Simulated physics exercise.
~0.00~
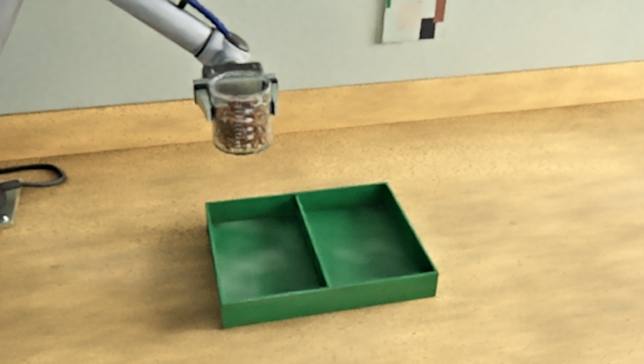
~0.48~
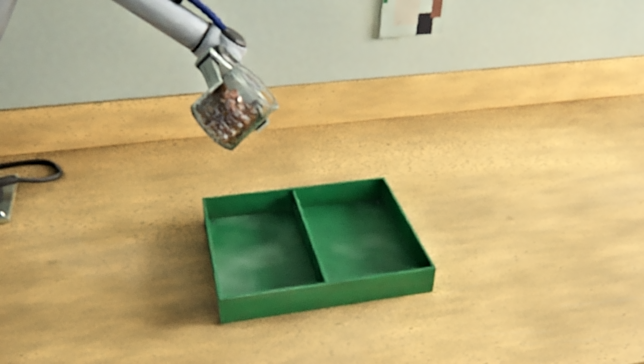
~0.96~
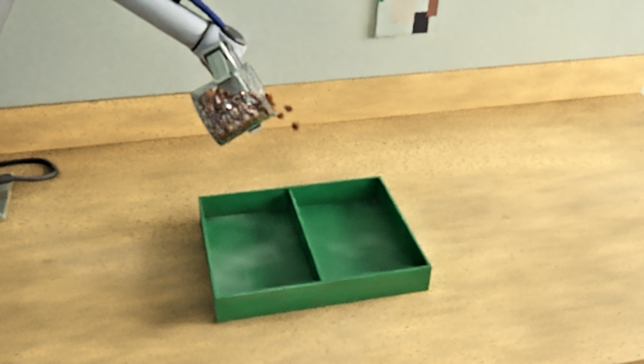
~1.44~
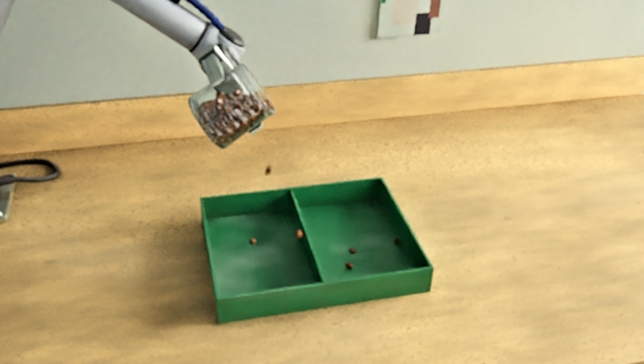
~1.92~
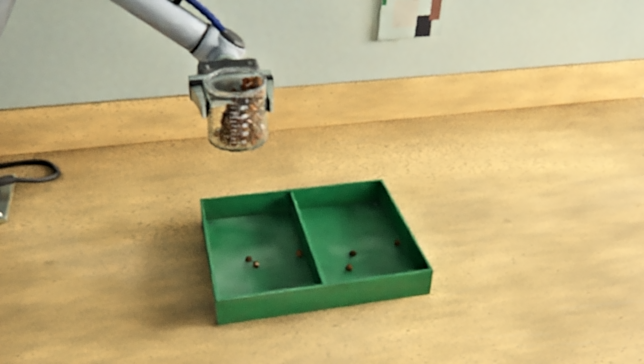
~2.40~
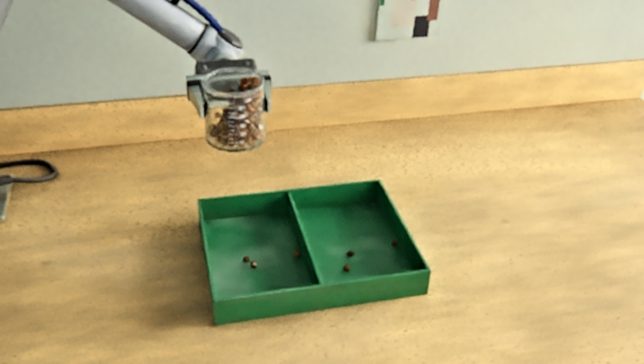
The clip opens with a robot arm holding a clear beaker of small brown pellets upright above a green tray on a wooden table, the tray split into two parts by a cross wall. The arm tips the beaker over to the right, and the pellets slide toward its mouth. A few spill over the rim and drop toward the tray. As the beaker begins to tilt back, a handful lie scattered in both parts. The arm then returns it upright and holds it there, still mostly full, with the few spilled pellets resting in the tray.
